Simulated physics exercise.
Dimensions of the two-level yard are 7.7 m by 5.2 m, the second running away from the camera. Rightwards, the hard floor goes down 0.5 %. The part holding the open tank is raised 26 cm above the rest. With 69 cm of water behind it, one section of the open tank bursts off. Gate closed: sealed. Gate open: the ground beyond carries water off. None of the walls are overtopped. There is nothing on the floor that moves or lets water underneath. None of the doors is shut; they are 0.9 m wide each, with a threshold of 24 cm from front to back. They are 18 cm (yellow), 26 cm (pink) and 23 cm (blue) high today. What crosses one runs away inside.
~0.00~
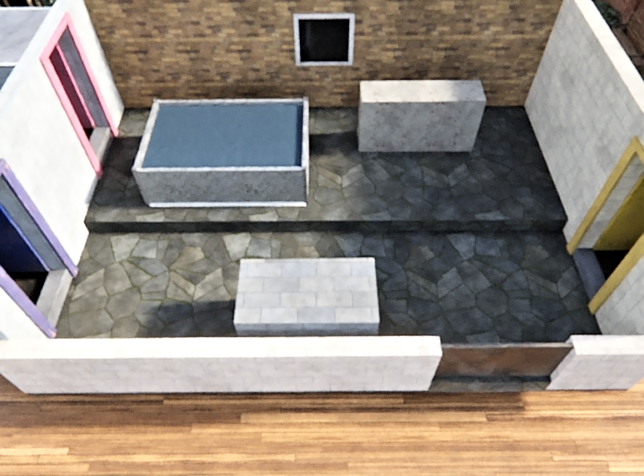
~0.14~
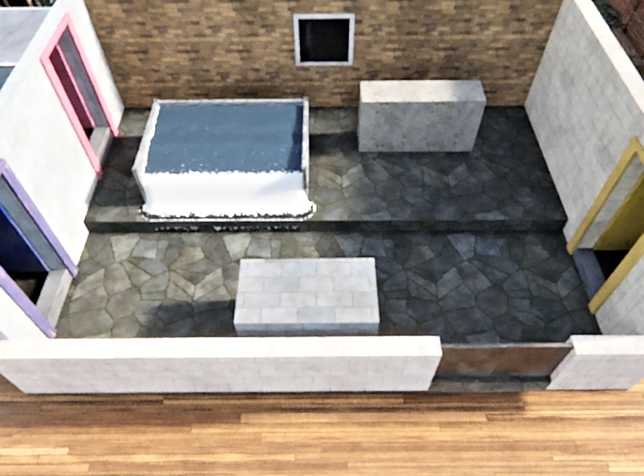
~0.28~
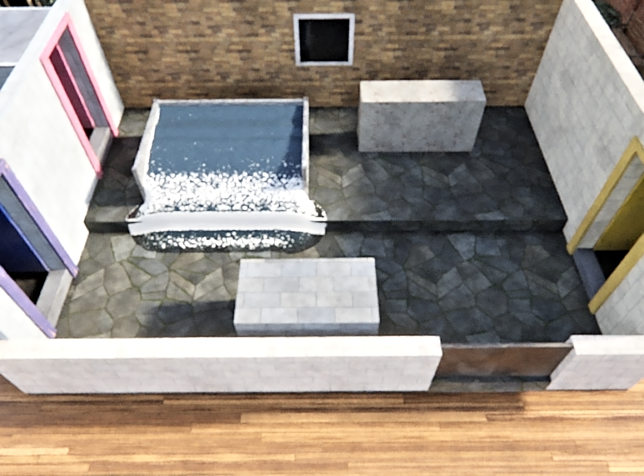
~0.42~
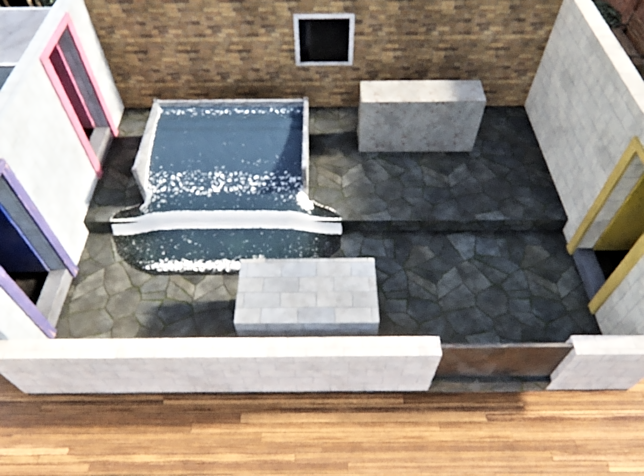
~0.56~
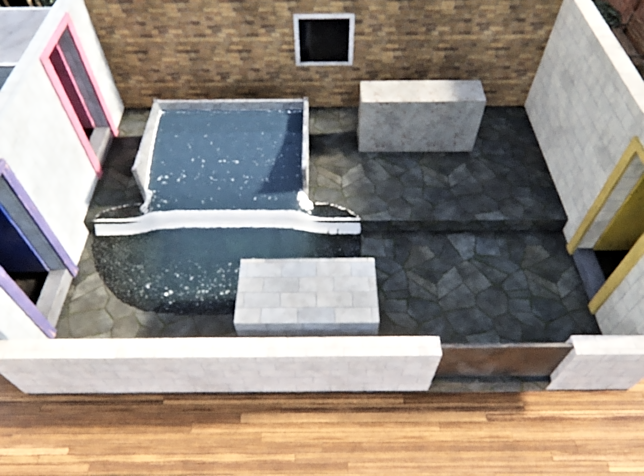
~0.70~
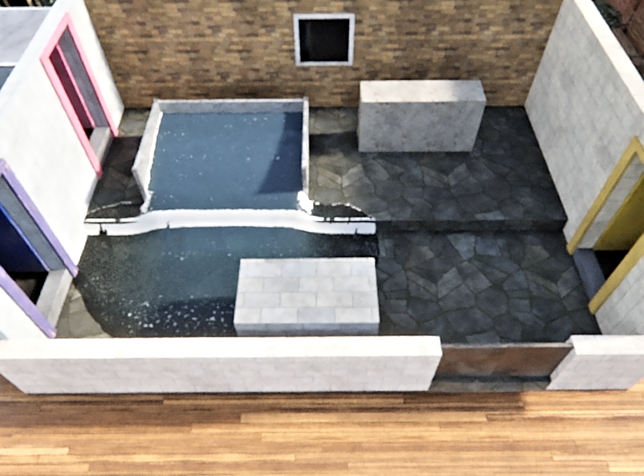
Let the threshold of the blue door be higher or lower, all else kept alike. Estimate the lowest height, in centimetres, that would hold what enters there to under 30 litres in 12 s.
I would say about 24 cm.
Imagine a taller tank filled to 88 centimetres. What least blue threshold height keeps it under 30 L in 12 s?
About 32 cm.
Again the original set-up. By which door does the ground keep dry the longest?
That's the pink one.
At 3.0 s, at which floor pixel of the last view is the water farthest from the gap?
Around pixel (604, 364).
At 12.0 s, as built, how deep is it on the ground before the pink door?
0.5 cm.
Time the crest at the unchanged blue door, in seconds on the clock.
Approximately 2.4 s.
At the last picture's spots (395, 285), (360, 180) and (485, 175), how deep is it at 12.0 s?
About 19, 0 and 0 cm.
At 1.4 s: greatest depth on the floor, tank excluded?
I'd estimate roughly 54 cm.
After 1.4 s water covers 35 % of the floor, deepest (54 cm) near (203, 366); 11 cm at the blue door, 0 litres in over its 23 cm threshold.
After 3.0 s water covers 55 % of the floor, deepest (46 cm) near (87, 240); 29 cm at the blue door, 22 litres in over its 23 cm threshold.
After 12.0 s water covers 55 % of the floor, deepest (25 cm) near (583, 306); 10 cm at the blue door, 37 litres in over its 23 cm threshold.
At the blue door as built, the water arrived by 0.9 s and peaked near 33 cm at 2.4 s.
Run again over the same 12 s with other heights there, 49 litres in over 21.5 cm, 10 litres over 29.5 cm. The limit of 30 litres is kept from about 24 cm up.
